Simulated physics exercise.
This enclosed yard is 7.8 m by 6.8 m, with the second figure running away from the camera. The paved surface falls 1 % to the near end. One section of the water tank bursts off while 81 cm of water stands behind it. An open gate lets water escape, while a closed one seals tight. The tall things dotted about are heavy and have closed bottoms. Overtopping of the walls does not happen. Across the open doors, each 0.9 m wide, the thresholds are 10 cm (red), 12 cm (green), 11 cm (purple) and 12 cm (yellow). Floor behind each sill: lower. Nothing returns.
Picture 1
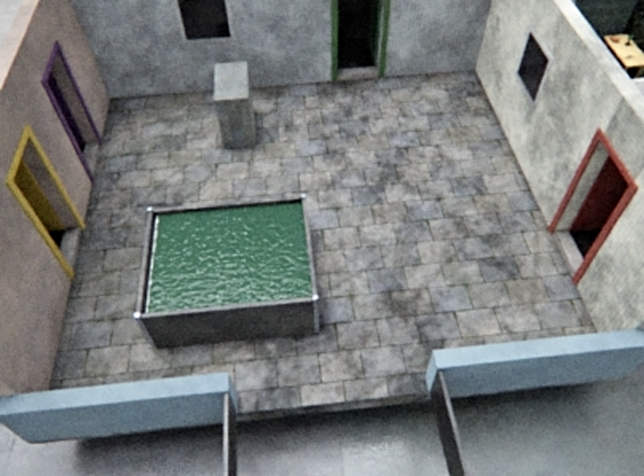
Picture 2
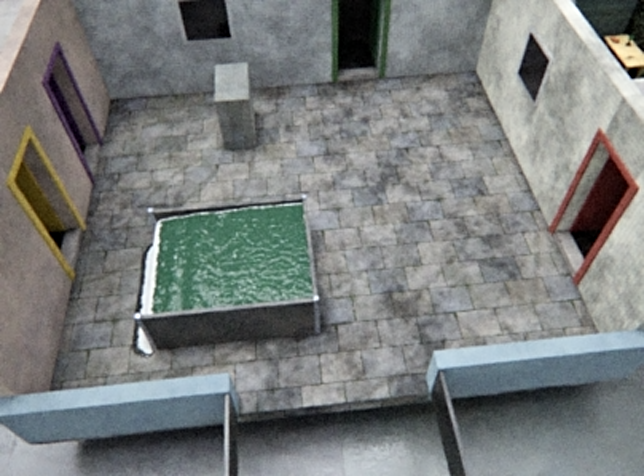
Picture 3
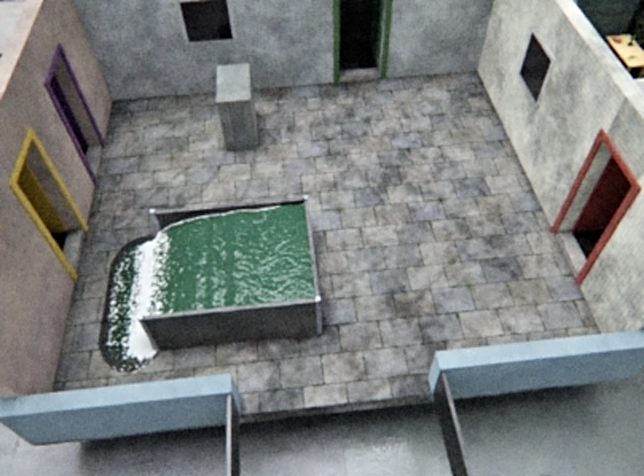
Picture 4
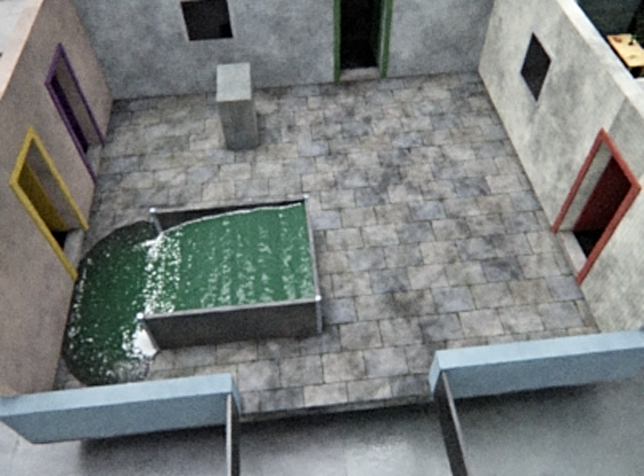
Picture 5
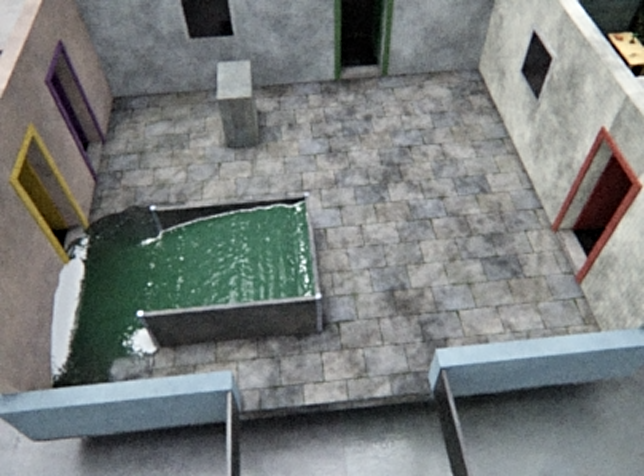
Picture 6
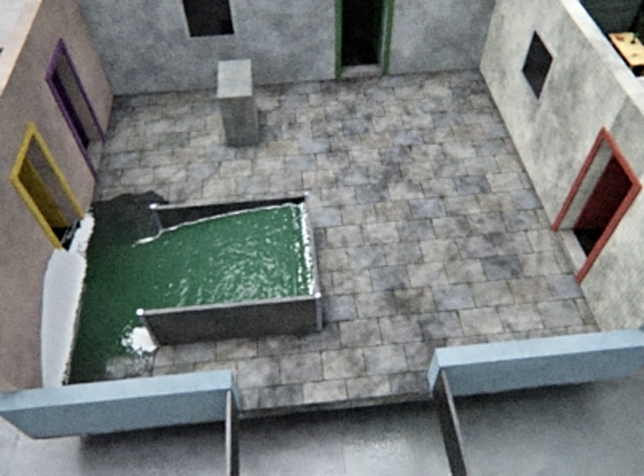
The footage shows a walled, paved yard with coloured doorways, where green water in a rectangular tank bursts out through its left side, fans across the paving in white foam, then surges against the left wall beside the yellow doorway.
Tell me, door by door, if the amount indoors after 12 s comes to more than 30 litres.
As I see it, red door: Lags behind the figure. Green door: Lags behind the figure. Purple door: Lags behind the figure. Yellow door: Outstrips the figure.
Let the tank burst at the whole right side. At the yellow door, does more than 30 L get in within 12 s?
Measured against that limit, the yellow door stays within it.
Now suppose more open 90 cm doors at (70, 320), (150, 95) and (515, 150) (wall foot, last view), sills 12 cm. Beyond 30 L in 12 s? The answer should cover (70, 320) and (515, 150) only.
In turn: Above, below.
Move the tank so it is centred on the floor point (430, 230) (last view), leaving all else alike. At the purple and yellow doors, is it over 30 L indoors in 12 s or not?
Relative to the limit, purple is beyond it and yellow is beyond it.
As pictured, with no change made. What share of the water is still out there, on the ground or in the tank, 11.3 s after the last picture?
Roughly 76 percent.
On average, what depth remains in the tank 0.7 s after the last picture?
The mean depth is some 43 cm.
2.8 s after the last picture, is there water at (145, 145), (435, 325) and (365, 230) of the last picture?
Well, the first is drenched, the next drenched, the last untouched by it.
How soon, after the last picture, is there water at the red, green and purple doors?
Times: Red 3.2 seconds, green 3.4 seconds, purple 0.4 seconds.
Then, 0.7 s after the last picture water covers 15 % of the floor and is deepest (70 cm) near (47, 412); red door not reached, green door not reached, purple door 5 cm at the sill, 0 L in, yellow door 39 cm at the sill, 112 L in.
Then, 1.5 s after the last picture water covers 25 % of the floor and is deepest (56 cm) near (47, 412); red door not reached, green door not reached, purple door 9 cm at the sill, 0 L in, yellow door 34 cm at the sill, 252 L in.
Then, 2.8 s after the last picture water covers 45 % of the floor and is deepest (29 cm) near (47, 412); red door not reached, green door not reached, purple door 8 cm at the sill, 0 L in, yellow door 21 cm at the sill, 357 L in.
Then, 6.3 s after the last picture water covers 80 % of the floor and is deepest (13 cm) near (497, 115); red door 6 cm at the sill, 1 L in, green door 3 cm at the sill, 0 L in, purple door 6 cm at the sill, 0 L in, yellow door 8 cm at the sill, 382 L in.
Then, 11.3 s after the last picture water covers 95 % of the floor and is deepest (10 cm) near (47, 412); red door 4 cm at the sill, 1 L in, green door 3 cm at the sill, 0 L in, purple door 6 cm at the sill, 0 L in, yellow door 7 cm at the sill, 382 L in.
